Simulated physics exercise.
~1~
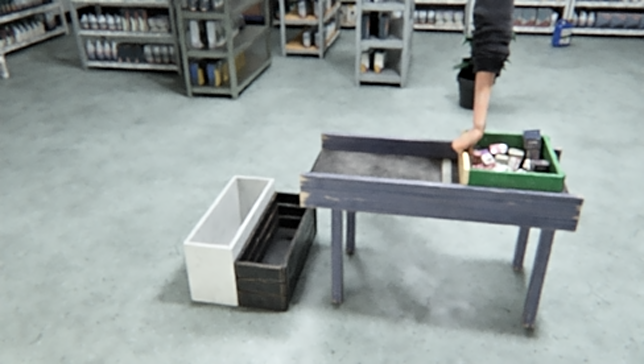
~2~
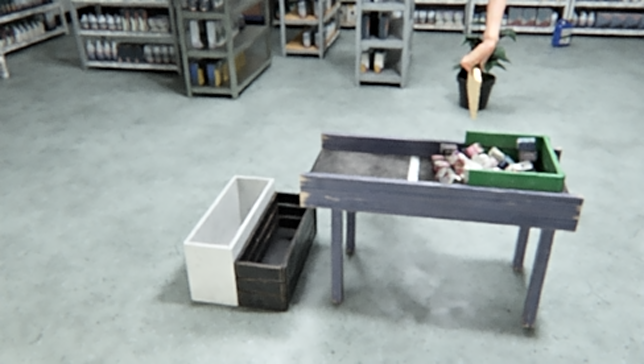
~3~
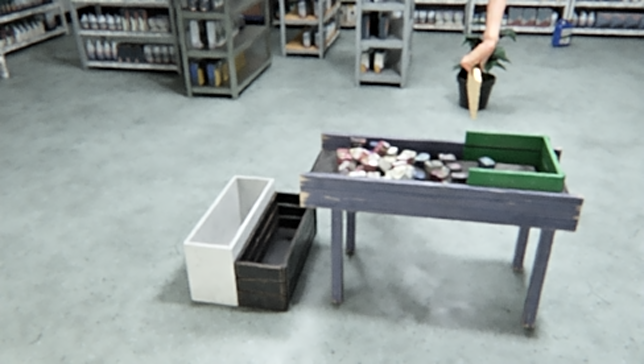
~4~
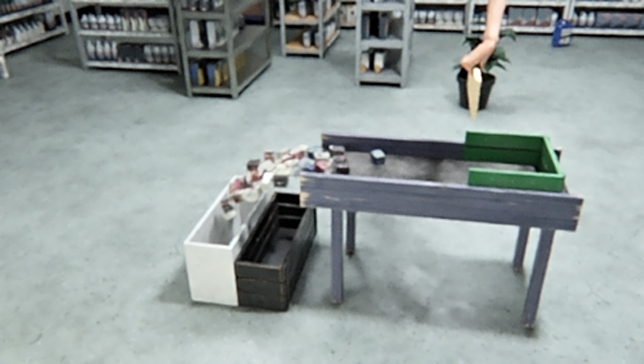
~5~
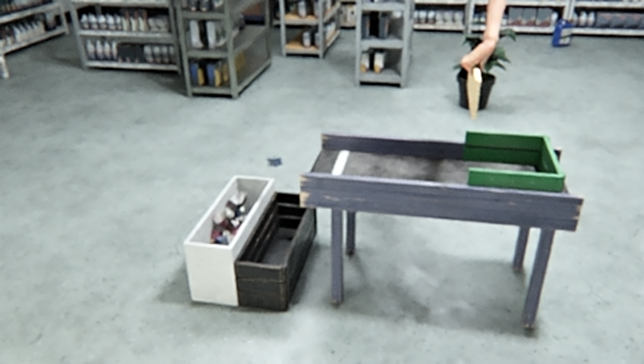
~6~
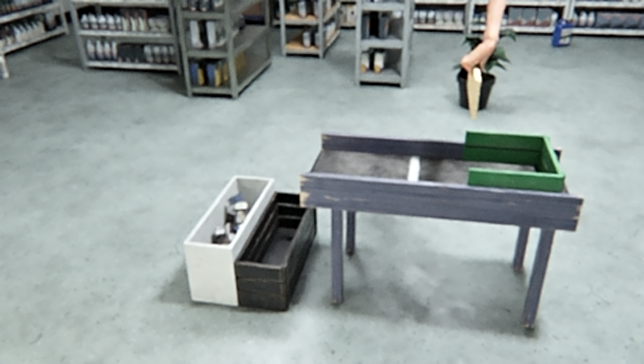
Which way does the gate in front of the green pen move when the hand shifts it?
The gate moves up, lifted by the hand until it is clear of the belt.
Small cartons sit heaped in a green pen at the right end of a raised belt, held back by a pale gate in a person's hand. The hand lifts the gate clear, and the cartons begin to ride out to the left. They spread into a loose band along the belt, leaving the pen empty behind them. At the left end they shoot off in a cluster, passing over the black tote. The load ends up in the white tub beyond it, while the black tote stays empty and the bare belt shows only its white stripe.
